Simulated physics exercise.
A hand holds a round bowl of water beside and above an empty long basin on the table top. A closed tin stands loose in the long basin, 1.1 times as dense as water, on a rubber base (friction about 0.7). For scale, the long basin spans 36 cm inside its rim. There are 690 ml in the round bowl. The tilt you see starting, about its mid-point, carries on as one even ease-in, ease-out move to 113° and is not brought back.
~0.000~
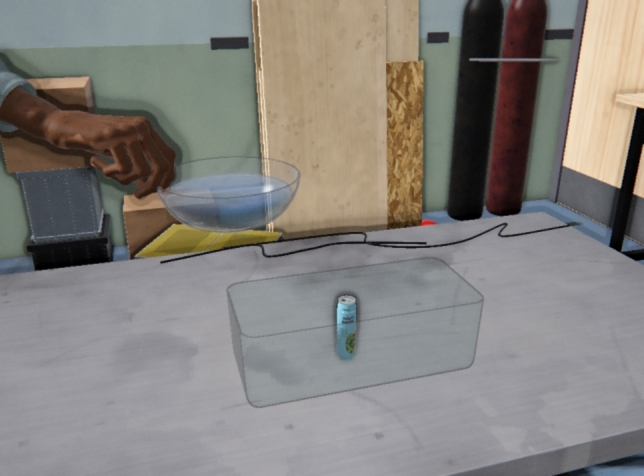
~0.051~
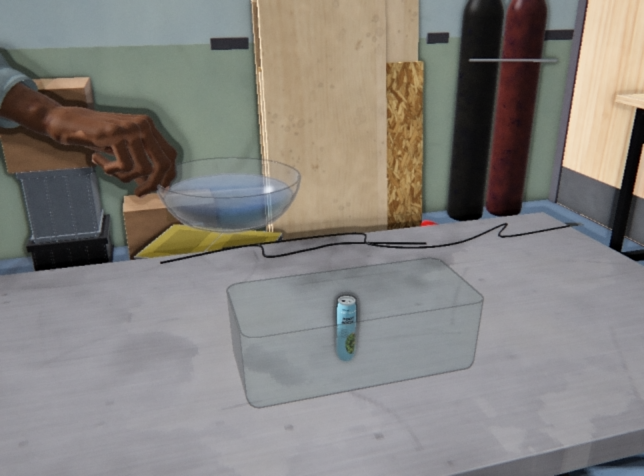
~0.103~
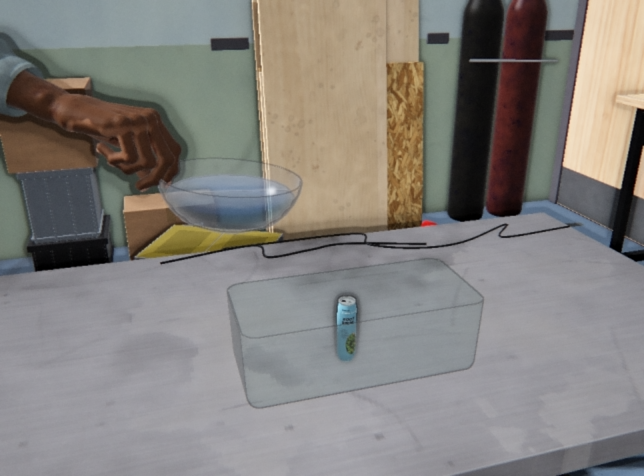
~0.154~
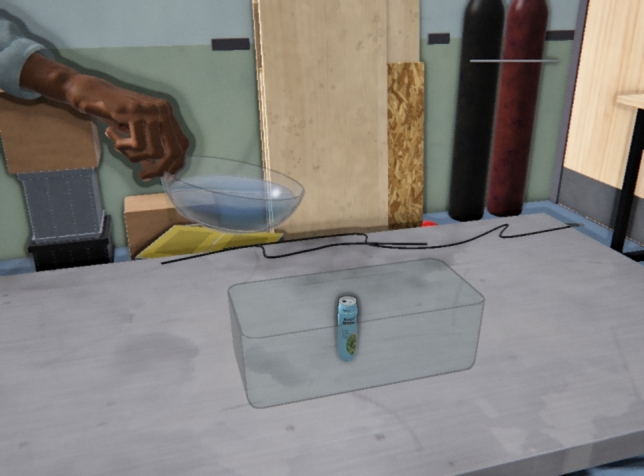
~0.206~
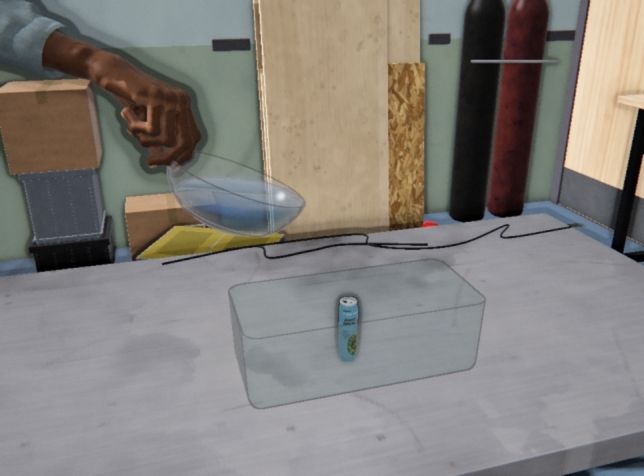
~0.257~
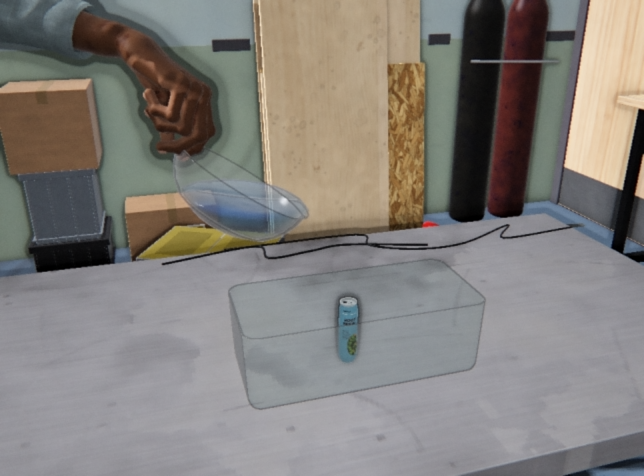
In a workshop, a hand at the left lifted one side of a clear bowl of water, tilting it steadily rightward beside a see-through basin on the table, where a small tin stood still.
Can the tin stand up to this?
It goes over.
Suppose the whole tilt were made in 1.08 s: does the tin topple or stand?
Then it remains upright.
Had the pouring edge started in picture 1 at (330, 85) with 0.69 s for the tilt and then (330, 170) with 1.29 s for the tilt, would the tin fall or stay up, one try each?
First it topples; then it keeps standing.
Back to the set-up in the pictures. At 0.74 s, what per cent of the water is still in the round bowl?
About 0 per cent.
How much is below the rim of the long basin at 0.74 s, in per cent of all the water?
Some 98 per cent.
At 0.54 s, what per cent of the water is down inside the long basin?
About 70 per cent.
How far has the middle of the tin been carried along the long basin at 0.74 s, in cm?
Some 4 cm.
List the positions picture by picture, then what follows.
In the first frame, it leans 0°; its right rim is at (297, 171); the water meets the walls at (163, 195) and (291, 184); the long basin's rim runs from (234, 311) to (461, 278); the tin's top is at (347, 303).
In the second frame, it leans 2°; its right rim is at (298, 173); the water meets the walls at (163, 195) and (291, 186).
In the third frame, it leans 6°; its right rim is at (300, 179); the water meets the walls at (165, 193) and (292, 188).
In the fourth frame, it leans 13°; its right rim is at (301, 187); the water meets the walls at (168, 190) and (295, 192).
In the fifth frame, it leans 23°; its right rim is at (302, 199); the water meets the walls at (174, 188) and (300, 195).
In the sixth frame, it leans 34°; its right rim is at (300, 213); the water meets the walls at (182, 190) and (285, 198); 6 per cent is over the edge.
After 0.54 s the tilt is 100° and 1 per cent is still to pour; the tin stands where it began.
After 0.74 s the tilt is 113° and 0 per cent is still to pour; the tin leans 17°.
After 0.96 s the tilt is 113° and 0 per cent is still to pour; the tin lies on its side.
After 1.19 s the tilt is 113° and 0 per cent is still to pour; the tin lies on its side.
In the end the tin lies on its side.
